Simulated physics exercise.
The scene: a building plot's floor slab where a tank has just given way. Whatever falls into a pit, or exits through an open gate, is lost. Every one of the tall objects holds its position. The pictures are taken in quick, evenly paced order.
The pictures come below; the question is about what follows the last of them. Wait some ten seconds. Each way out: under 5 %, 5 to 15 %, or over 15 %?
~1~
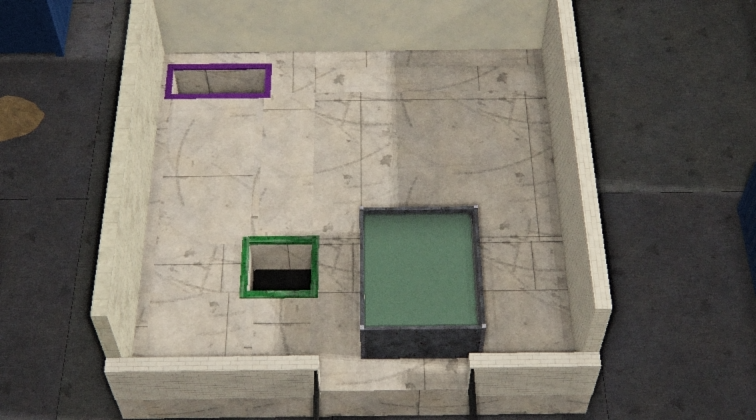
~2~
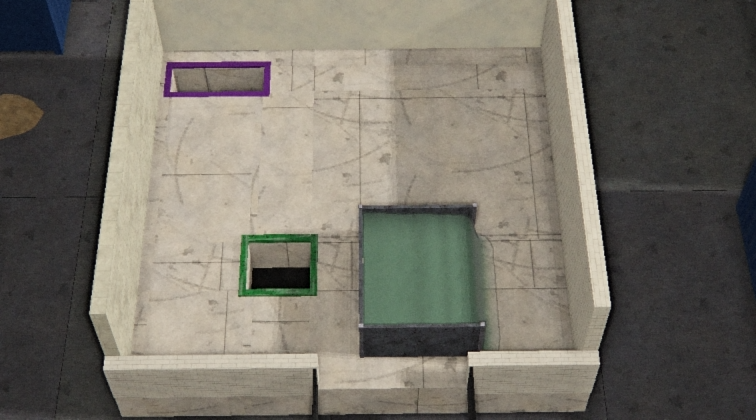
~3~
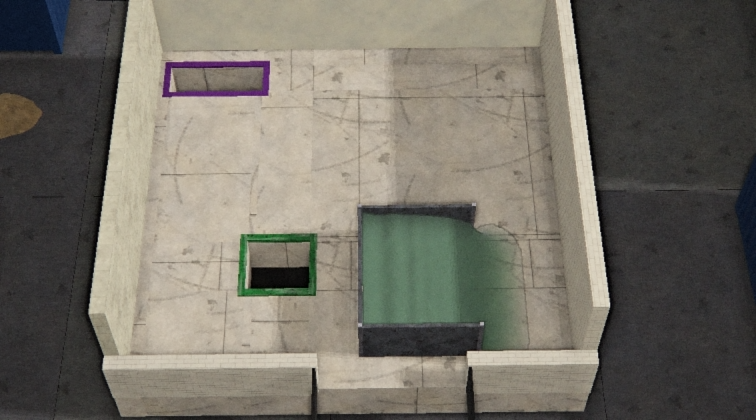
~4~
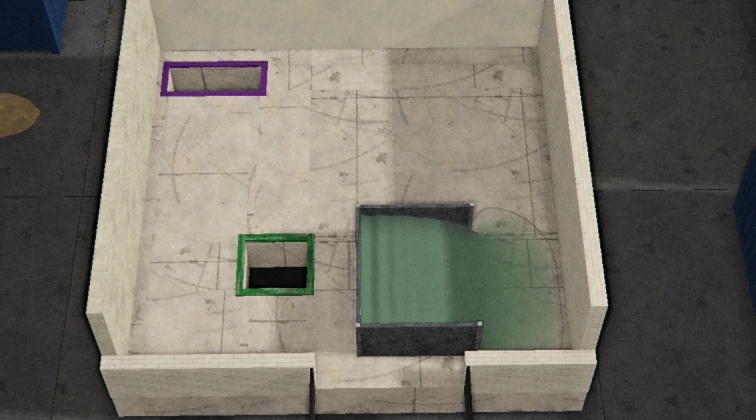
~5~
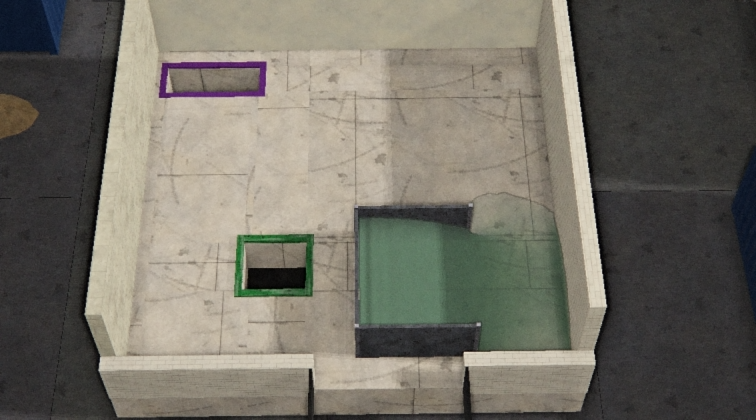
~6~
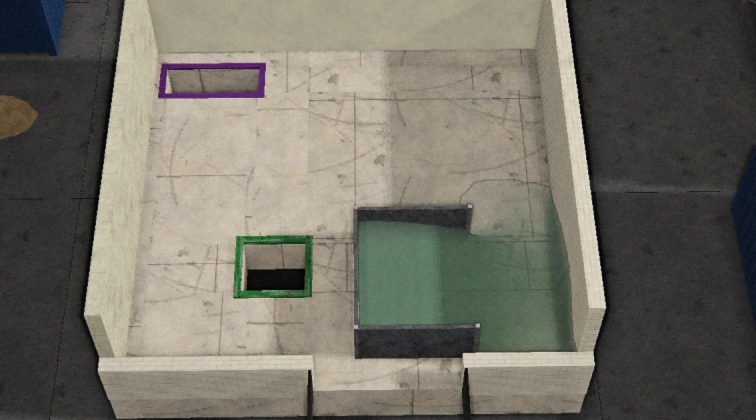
Gate 5 to 15 %; green pit under 5 %; purple pit over 15 %.
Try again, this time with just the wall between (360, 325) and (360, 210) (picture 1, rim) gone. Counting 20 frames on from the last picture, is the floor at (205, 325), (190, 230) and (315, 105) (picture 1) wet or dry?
Note, points one to three: Reached and soaked / reached and soaked / unreached.
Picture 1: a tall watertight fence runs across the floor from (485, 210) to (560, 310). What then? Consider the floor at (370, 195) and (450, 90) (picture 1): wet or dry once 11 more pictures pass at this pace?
Soaked, untouched.
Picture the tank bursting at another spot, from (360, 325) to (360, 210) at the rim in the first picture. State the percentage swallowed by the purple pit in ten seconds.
In percent, purple takes 25.
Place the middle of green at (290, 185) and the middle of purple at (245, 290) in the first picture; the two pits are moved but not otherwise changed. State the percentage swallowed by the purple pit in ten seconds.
Note: Purple pit, 4 percent.
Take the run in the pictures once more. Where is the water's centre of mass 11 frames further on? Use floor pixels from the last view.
Near (489, 274).
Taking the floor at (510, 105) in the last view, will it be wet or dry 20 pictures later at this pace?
That spot: Soaked.
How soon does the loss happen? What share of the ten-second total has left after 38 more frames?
Near 55 %.
A moment on, water covers 15 % of the floor; the gate 0 %, the green pit 0 %, the purple pit 0 %.
Next, water covers 30 % of the floor; the gate 1 %, the green pit 0 %, the purple pit 0 %.
Then, water covers 50 % of the floor; the gate 5 %, the green pit 0 %, the purple pit 0 %.
Later, water covers 65 % of the floor; the gate 7 %, the green pit 0 %, the purple pit 7 %.
In the end, water covers 90 % of the floor; the gate 10 %, the green pit 0 %, the purple pit 17 %.
